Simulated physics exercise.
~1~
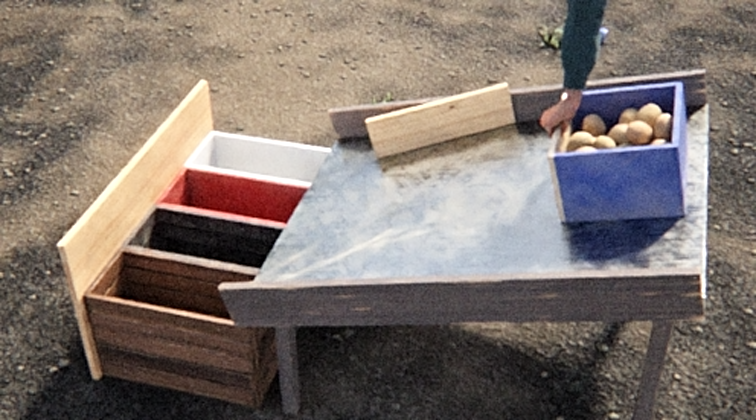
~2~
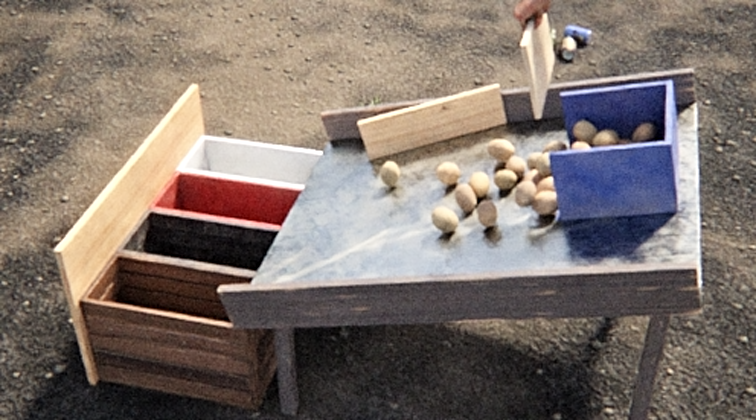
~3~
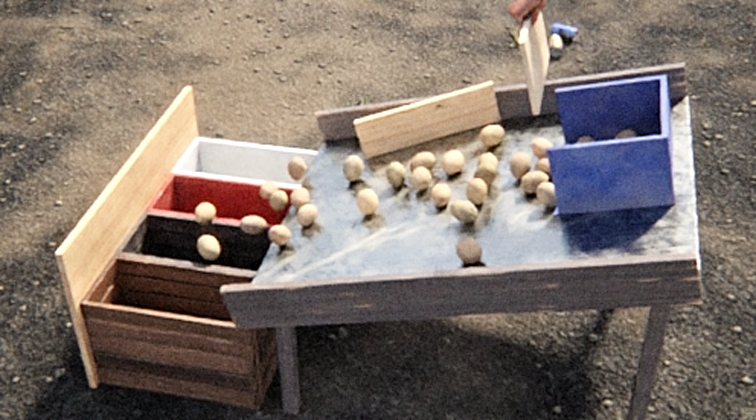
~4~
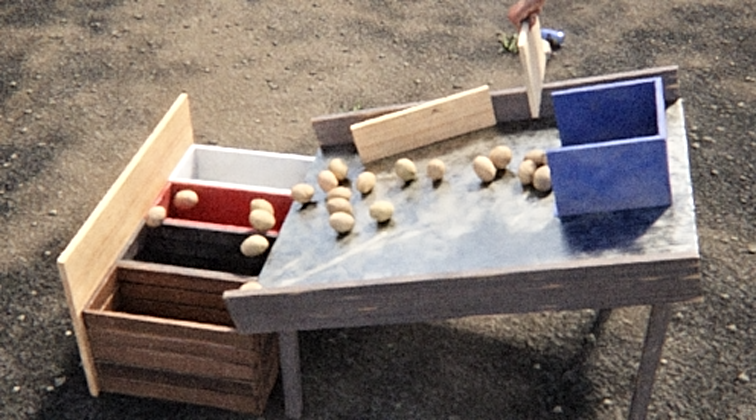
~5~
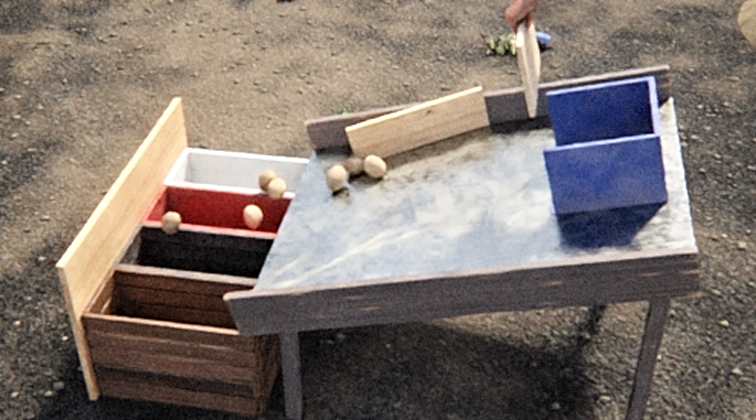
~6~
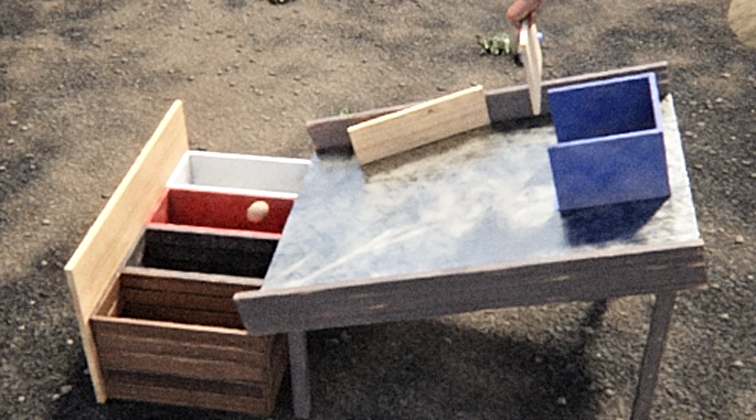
In the video, a hand lifts a wooden gate from a blue pen on a sloping table, and potatoes roll out leftward past an angled board, dropping into side-by-side catchers, many toward the red and black ones, until the table and pen look empty.
